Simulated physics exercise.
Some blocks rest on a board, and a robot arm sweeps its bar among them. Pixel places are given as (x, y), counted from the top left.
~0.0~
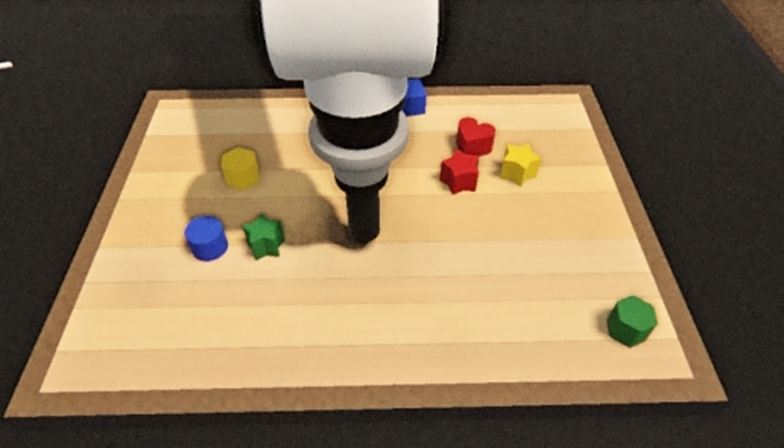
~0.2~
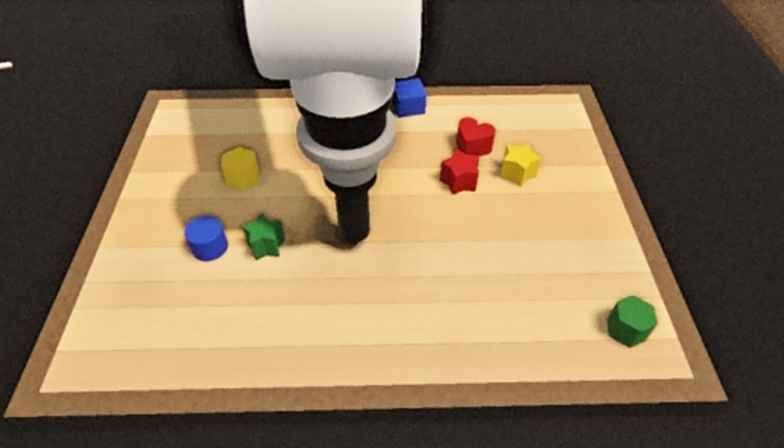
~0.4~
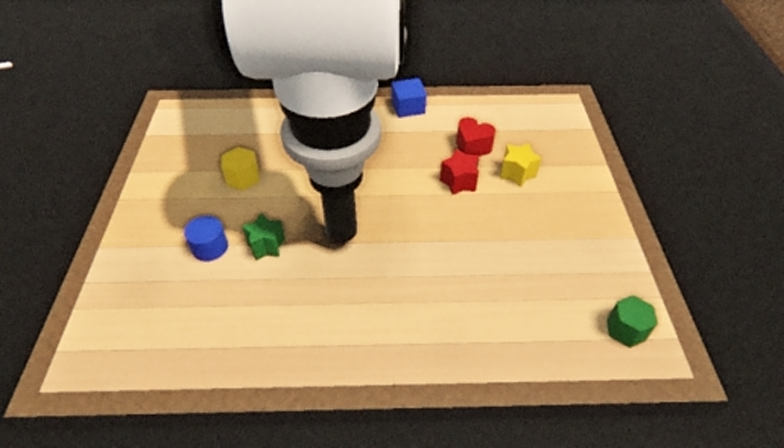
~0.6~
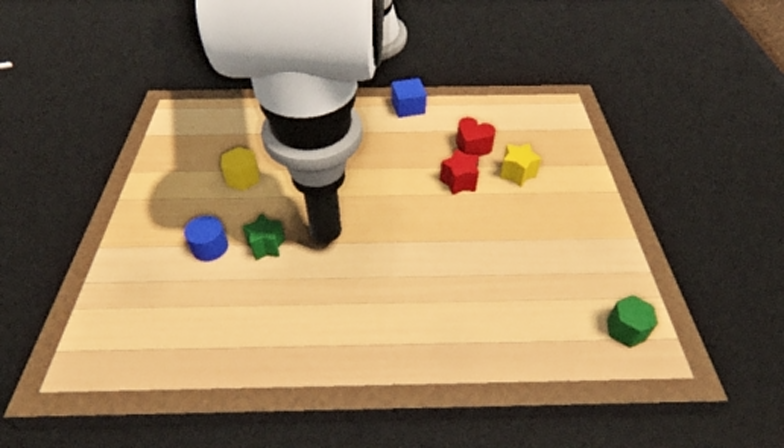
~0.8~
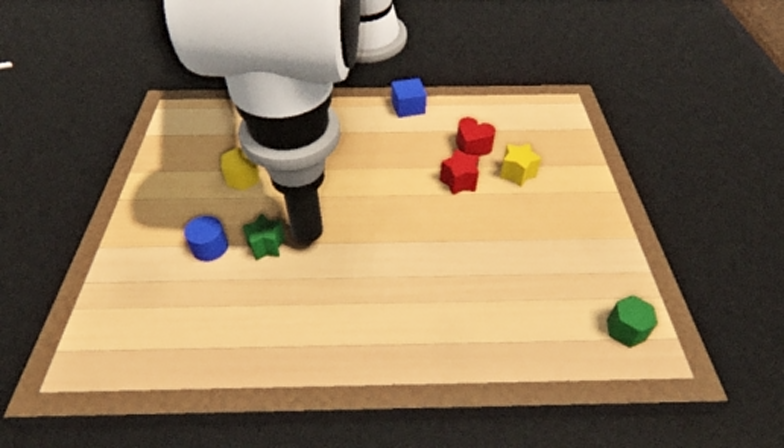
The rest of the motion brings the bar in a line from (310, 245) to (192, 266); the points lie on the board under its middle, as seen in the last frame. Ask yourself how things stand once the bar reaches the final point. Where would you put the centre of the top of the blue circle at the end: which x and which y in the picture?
Answer: (151, 216).
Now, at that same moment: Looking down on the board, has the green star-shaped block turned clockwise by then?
Yes.
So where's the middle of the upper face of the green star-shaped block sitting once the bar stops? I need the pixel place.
At roughly (177, 227).
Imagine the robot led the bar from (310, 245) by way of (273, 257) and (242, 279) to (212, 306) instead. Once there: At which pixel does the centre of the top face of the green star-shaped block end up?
So, by the moment the path ends, you'll find the top centre of the green star-shaped block at (232, 233).
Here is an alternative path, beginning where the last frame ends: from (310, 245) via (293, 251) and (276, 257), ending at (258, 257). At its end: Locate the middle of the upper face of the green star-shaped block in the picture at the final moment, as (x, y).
Top centre: (230, 226).
On the path given first. One third of the way, bar at (268, 238); blue circle at (198, 229); green star-shaped block at (237, 228).
Two thirds of the way, bar at (227, 246); blue circle at (173, 225); green star-shaped block at (205, 226), turned 30° clockwise.
At the end, bar at (187, 253); blue circle at (151, 216); green star-shaped block at (177, 227), turned 55° clockwise.
